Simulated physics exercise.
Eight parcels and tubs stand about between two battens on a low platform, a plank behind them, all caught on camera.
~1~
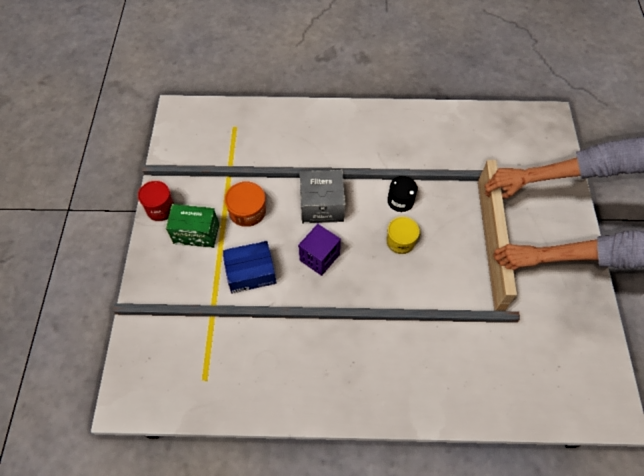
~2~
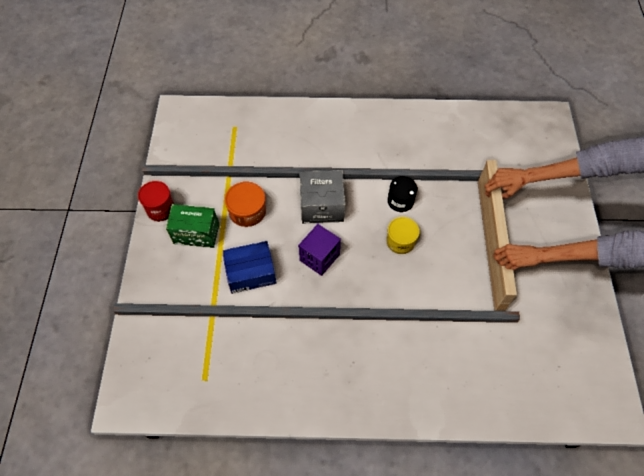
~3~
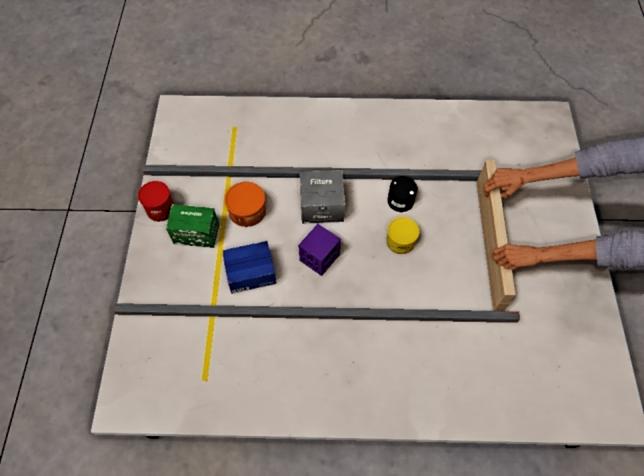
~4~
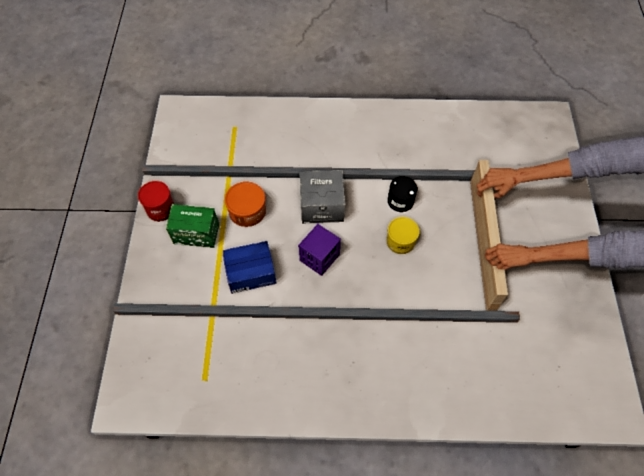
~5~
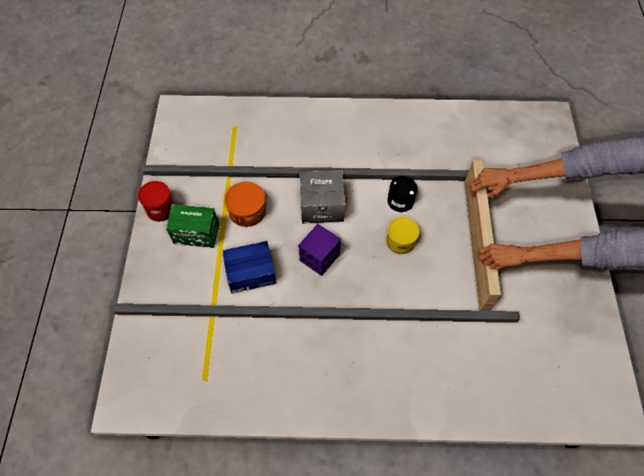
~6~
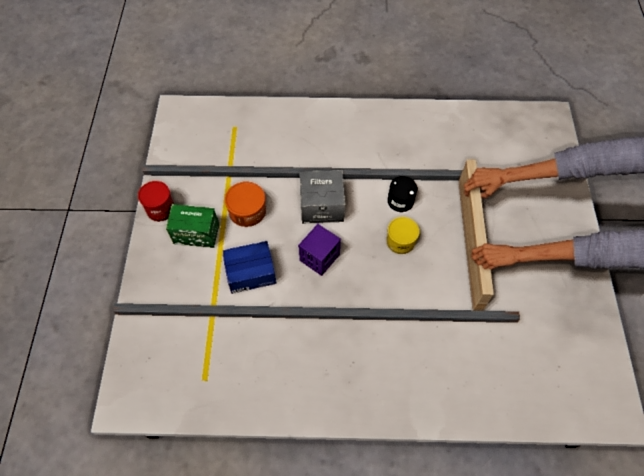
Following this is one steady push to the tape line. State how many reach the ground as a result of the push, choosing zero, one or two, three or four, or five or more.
Just one, or two at most, falls.
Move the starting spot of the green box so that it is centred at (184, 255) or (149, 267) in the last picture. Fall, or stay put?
First place: It goes off; second place: It goes off.
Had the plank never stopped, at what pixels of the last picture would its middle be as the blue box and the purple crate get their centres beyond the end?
(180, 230) and (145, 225), more or less.
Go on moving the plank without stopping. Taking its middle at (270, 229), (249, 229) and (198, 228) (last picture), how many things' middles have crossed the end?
Going through the three places, I get 0, 0 and 2.
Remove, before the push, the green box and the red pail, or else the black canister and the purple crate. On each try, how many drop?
The first try gives 0, the second gives 1.
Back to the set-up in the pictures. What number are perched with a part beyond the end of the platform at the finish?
Answer: 1.
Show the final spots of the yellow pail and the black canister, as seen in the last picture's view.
Final spots - yellow pail (206, 231), black canister (213, 182).
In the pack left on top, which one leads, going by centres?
The red pail, that one.
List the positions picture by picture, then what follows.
The first frame shows red pail (157, 202); green box (193, 226); orange pail (246, 205); plank (495, 234); tape (222, 239).
The second frame shows green box (193, 226); grey box (322, 197).
The third frame shows orange pail (246, 205); black canister (402, 194).
The fourth frame shows red pail (157, 202); blue box (249, 267).
The fifth frame shows green box (193, 226); yellow pail (402, 236).
The sixth frame shows red pail (157, 202); green box (193, 226); orange pail (246, 205); plank (474, 233); tape (222, 239).
Soon after, none off yet; red pail at rest near (157, 202); green box at rest near (193, 226); orange pail at rest near (246, 205).
In the end, the number that fall off is one or two; gone, green box.
